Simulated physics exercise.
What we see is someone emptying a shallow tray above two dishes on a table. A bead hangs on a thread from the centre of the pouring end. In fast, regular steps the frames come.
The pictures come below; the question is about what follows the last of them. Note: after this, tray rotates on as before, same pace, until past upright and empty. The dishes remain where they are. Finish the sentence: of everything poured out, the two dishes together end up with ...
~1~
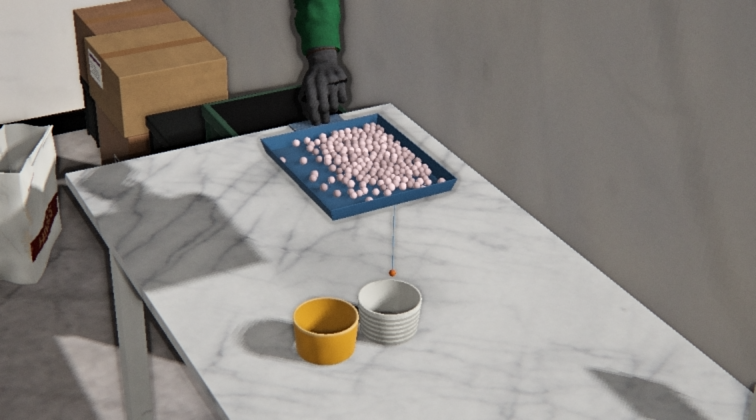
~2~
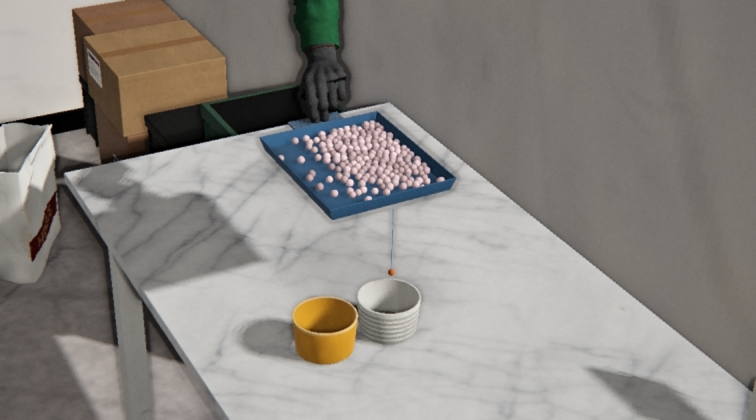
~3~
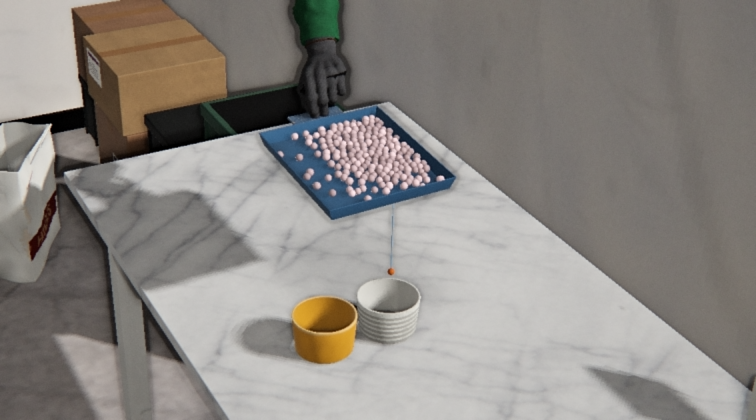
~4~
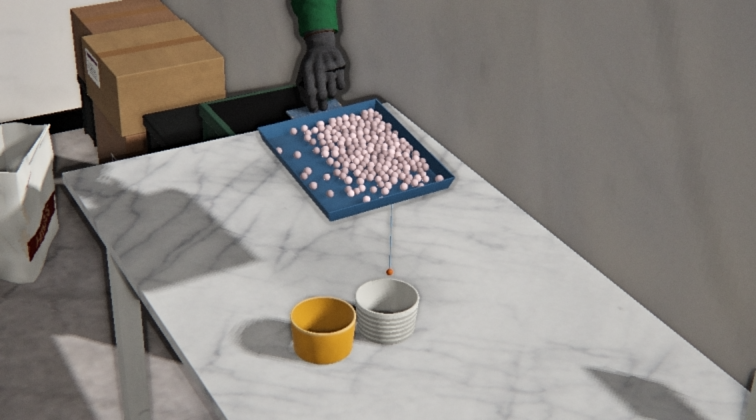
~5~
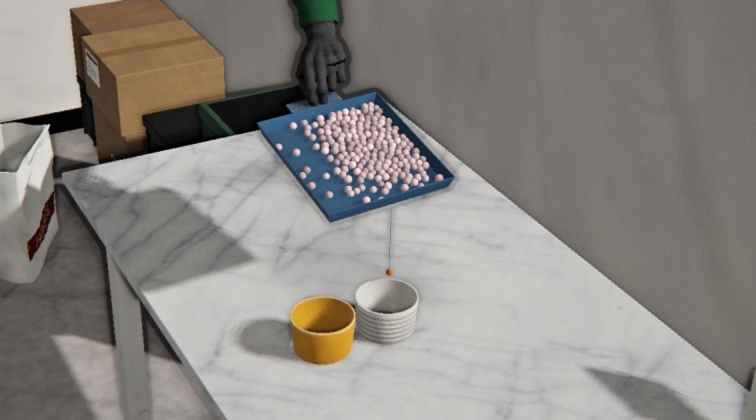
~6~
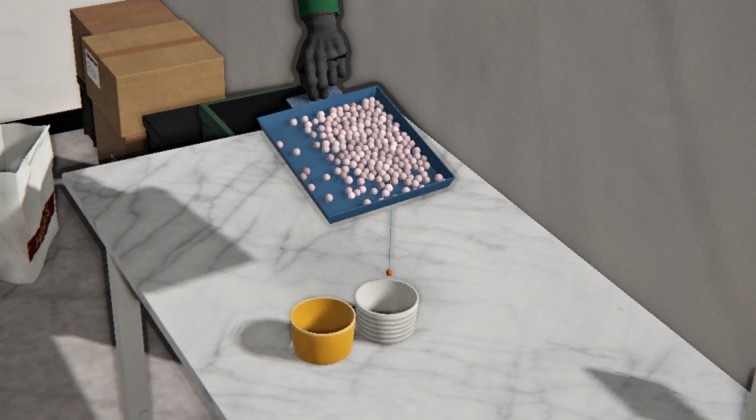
They end up with the majority of it.
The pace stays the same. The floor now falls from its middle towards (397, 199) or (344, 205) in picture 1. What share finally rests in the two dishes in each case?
About 30 % and about 70 %.
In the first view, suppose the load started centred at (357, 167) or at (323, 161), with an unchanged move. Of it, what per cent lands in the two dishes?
About 80 % and 90 %.
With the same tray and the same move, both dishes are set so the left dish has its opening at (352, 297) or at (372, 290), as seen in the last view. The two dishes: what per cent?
In turn 40 and 20 in a hundred.
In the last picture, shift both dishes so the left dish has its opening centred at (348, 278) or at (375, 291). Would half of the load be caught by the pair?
In the first position shy of half, in the second shy of half.
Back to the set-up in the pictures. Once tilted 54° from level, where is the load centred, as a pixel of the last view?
I'd put the middle close to (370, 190).
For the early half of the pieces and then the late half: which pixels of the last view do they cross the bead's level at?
The first part passes (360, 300); everything after passes (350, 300).
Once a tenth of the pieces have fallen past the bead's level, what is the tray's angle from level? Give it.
Roughly 65 degrees of turn.
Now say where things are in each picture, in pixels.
In the first picture, corners of the pouring end (333, 208) and (451, 178), level; middle of the load (372, 158), sugar pearls; left dish (340, 346); right dish (405, 327); bead on its thread (392, 273).
In the second picture, corners of the pouring end (332, 207) and (451, 177), level; middle of the load (371, 157).
In the third picture, corners of the pouring end (332, 208) and (450, 176), tipped barely, lowest at the left corner; middle of the load (371, 154).
In the fourth picture, corners of the pouring end (331, 209) and (449, 176), tipped a little, lowest at the left corner; middle of the load (370, 150), just a few on the move.
In the fifth picture, corners of the pouring end (331, 211) and (449, 176), tipped a little, lowest at the left corner; middle of the load (370, 147), about a tenth on the move.
In the sixth picture, corners of the pouring end (331, 213) and (450, 176), tipped a little, lowest at the left corner; middle of the load (371, 146), roughly half on the move; left dish (337, 346); right dish (402, 326).
Just after the last frame, tray tipped steeply; almost all on the tray; just a few in the left dish; just a few in the right dish; about a tenth in the air.
A moment on, tray tipped right over; about a tenth on the tray; roughly a third in the left dish; roughly a third in the right dish; roughly a quarter outside both; about a tenth in the air.
Further on, tray tipped past a quarter turn; roughly half in the left dish; roughly a third in the right dish; roughly a quarter outside both.
When it is over, tray tipped past a quarter turn; roughly half in the left dish; roughly a third in the right dish; roughly a quarter outside both.
